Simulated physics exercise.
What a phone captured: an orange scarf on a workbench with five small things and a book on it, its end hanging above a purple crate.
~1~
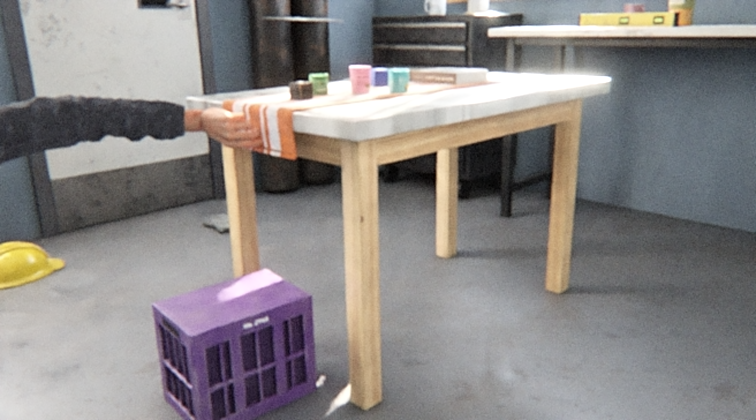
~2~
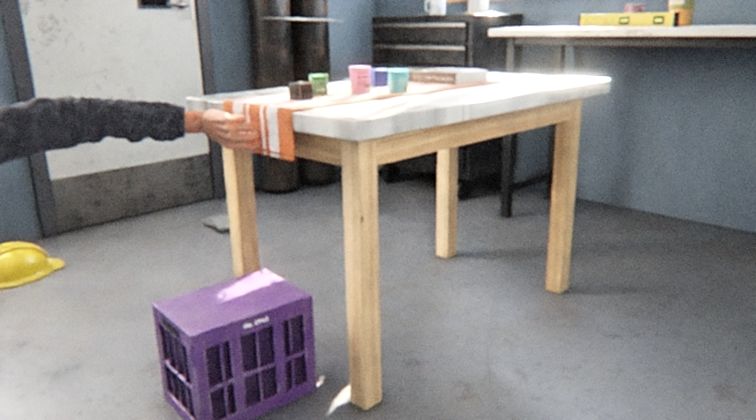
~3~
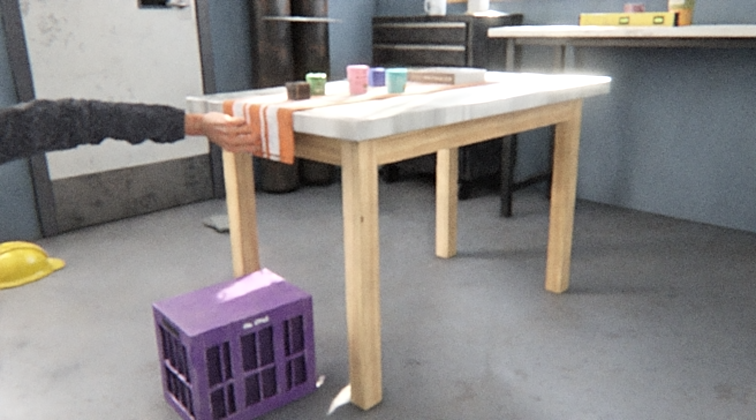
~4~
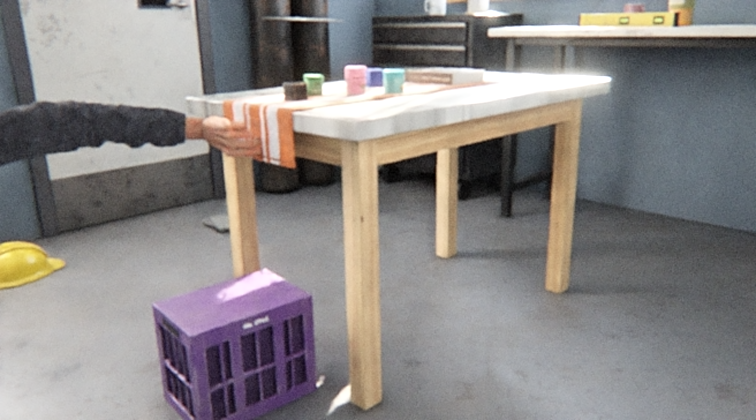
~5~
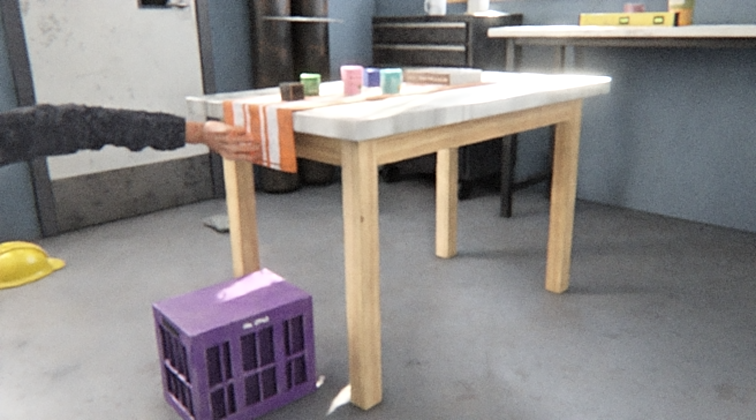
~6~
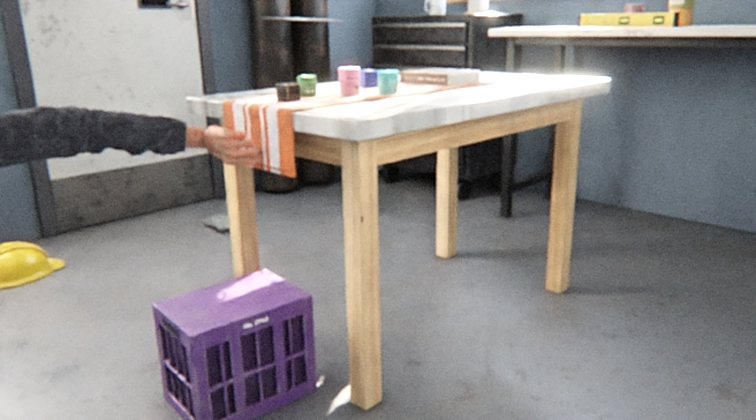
An orange striped scarf is drawn slowly over the left end of a workbench by a hand, its hanging end lowering slightly above a purple crate, while the small pots and cubes on it shift a little to the left.
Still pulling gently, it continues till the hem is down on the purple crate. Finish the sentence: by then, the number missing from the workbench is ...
... three.
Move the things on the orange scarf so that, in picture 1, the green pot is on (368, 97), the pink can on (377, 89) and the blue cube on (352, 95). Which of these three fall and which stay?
The green pot ends up off; the pink can stays put; the blue cube ends up off.
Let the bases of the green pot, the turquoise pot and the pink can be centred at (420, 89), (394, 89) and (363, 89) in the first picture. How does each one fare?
Result - green pot: Still up; turquoise pot: Still up; pink can: Still up.
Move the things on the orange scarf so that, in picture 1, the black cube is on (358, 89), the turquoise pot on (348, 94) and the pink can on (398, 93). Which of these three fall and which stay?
Record - black cube retained; turquoise pot lost; pink can retained.
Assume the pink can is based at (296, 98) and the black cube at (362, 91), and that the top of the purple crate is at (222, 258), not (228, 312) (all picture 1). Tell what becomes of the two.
Pink can is gone, black cube stays.
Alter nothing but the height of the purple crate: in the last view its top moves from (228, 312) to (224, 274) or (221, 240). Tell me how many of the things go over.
The count would be 2 and then 1.
Soon after, hem near (262, 237); black cube gone.
Then, hem on the crate; black cube, green pot and pink can gone.
At rest, hem on the crate; black cube, green pot and pink can gone. Over the edge go three.
